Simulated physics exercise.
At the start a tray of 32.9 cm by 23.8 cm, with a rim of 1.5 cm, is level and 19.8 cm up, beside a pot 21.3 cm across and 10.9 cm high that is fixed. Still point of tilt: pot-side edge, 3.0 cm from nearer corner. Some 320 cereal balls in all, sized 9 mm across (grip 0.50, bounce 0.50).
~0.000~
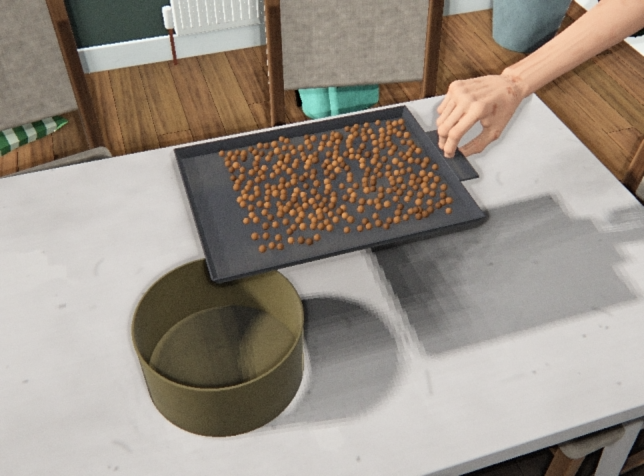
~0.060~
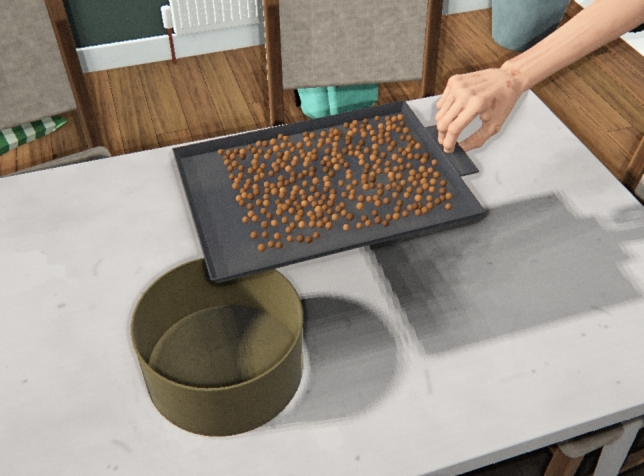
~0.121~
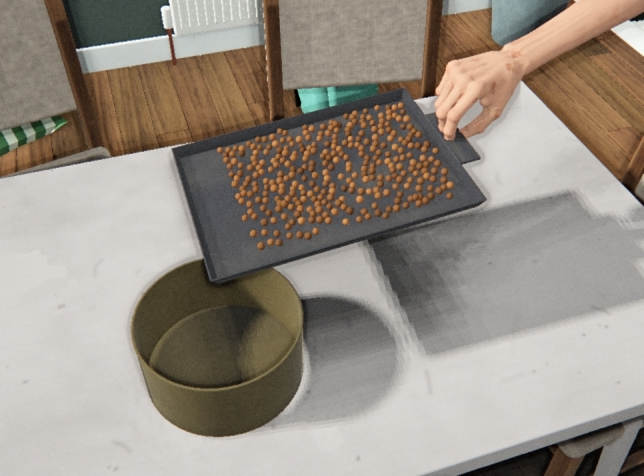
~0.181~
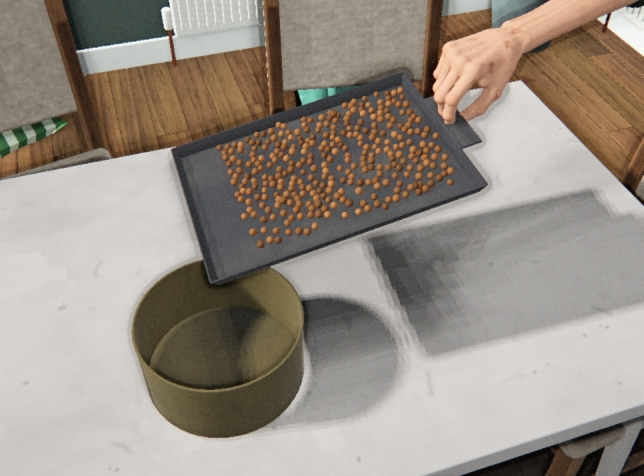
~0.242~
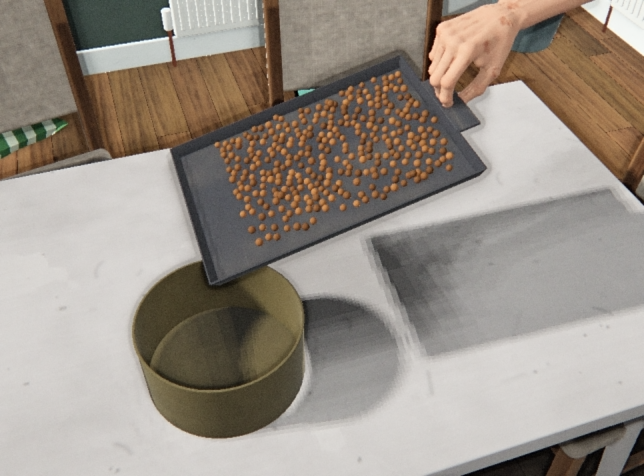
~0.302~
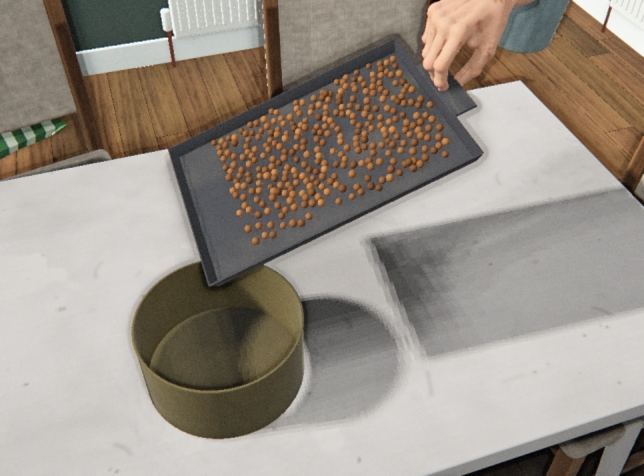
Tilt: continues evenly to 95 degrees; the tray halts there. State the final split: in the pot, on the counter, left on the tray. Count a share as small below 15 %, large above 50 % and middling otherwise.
Pot: Large. Counter: Middling. Tray: Small.
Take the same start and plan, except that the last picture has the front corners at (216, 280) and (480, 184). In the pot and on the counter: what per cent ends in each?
Per cent by place - pot 100, counter 0.
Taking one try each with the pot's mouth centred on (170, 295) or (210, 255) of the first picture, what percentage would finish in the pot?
80 % and 50 %.
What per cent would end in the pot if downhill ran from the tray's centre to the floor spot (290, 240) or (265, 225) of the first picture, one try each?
Roughly 95 per cent on the first try and 95 per cent on the second.
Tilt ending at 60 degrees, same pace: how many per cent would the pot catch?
40 per cent.
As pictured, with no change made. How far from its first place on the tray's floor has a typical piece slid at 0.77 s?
Roughly 18 cm.
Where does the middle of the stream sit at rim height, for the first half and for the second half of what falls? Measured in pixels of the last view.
Around (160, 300), then around (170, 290).
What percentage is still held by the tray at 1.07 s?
Estimate: Near 30 in a hundred.
Then, at 0.77 s, tilt 56 degrees; the tray holds 90 %, the pot 0 %.
After 1.07 s, tilt 79 degrees; the tray holds 30 %, the pot 35 %.
After 1.48 s, tilt 95 degrees; the tray holds 0 %, the pot 60 %.
By 2.1 s all is still; pot 60 %, counter 40 %, tray 0 %.
